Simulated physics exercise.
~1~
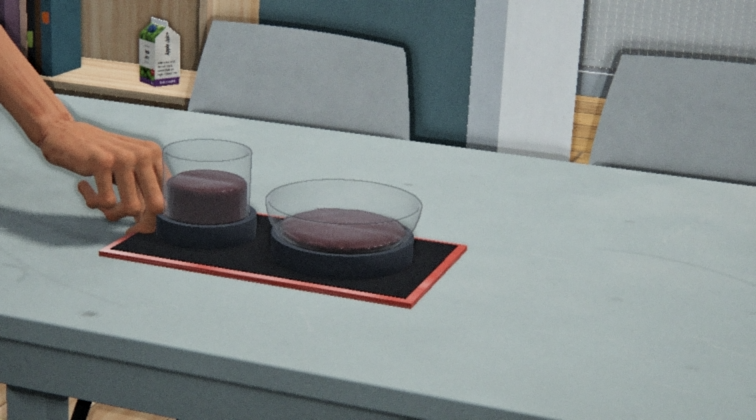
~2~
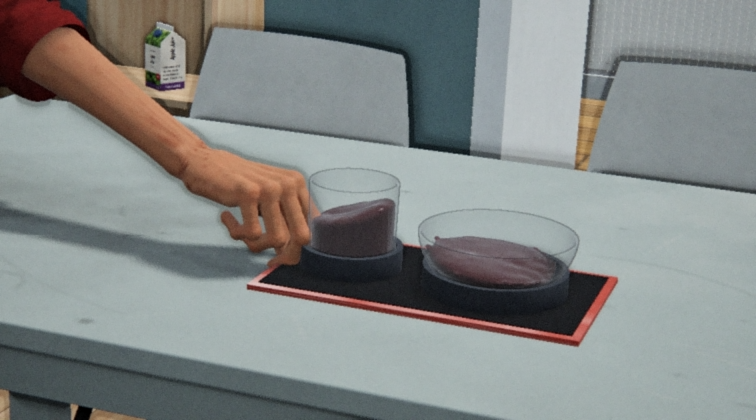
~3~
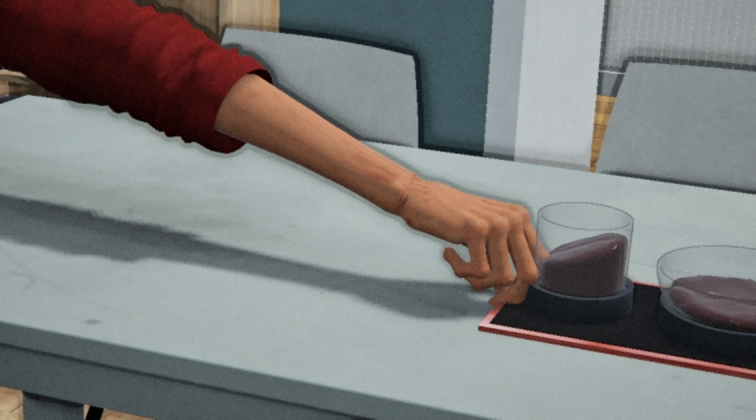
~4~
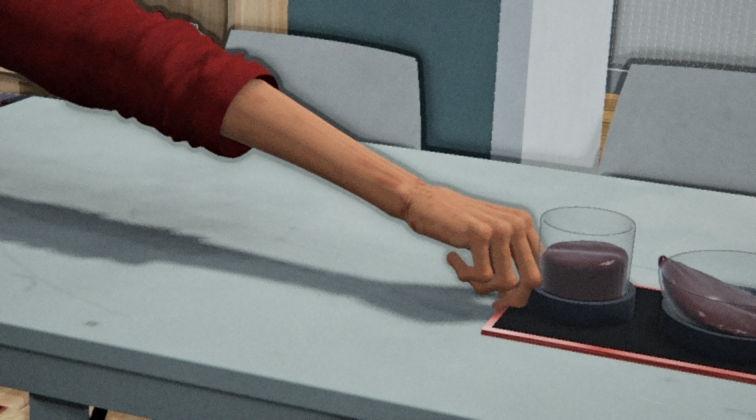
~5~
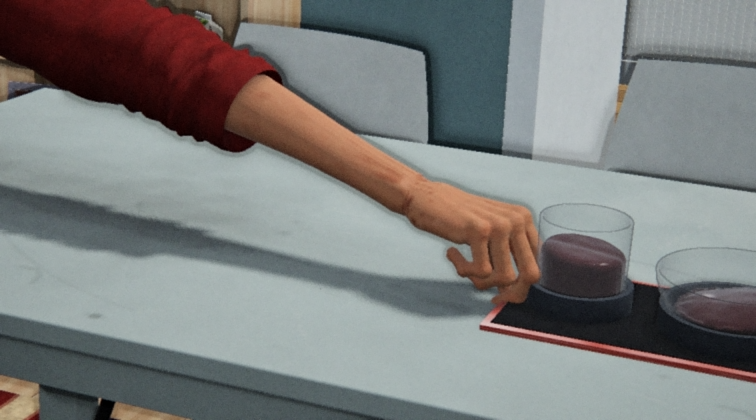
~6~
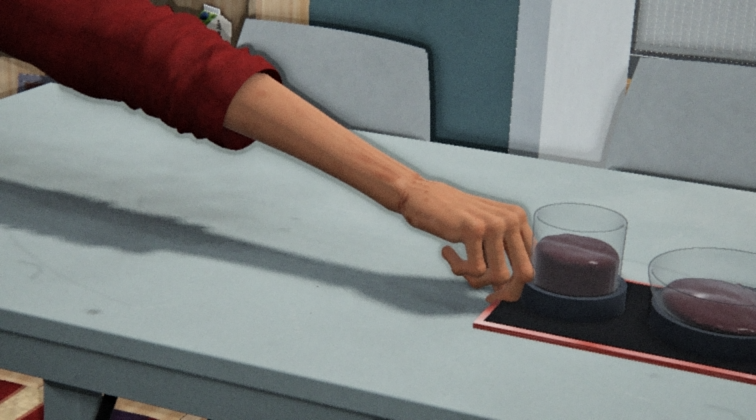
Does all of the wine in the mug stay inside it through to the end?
Yes, the mug keeps its wine. It tilts and sways as the tray moves and stops, but none of it goes over the rim.
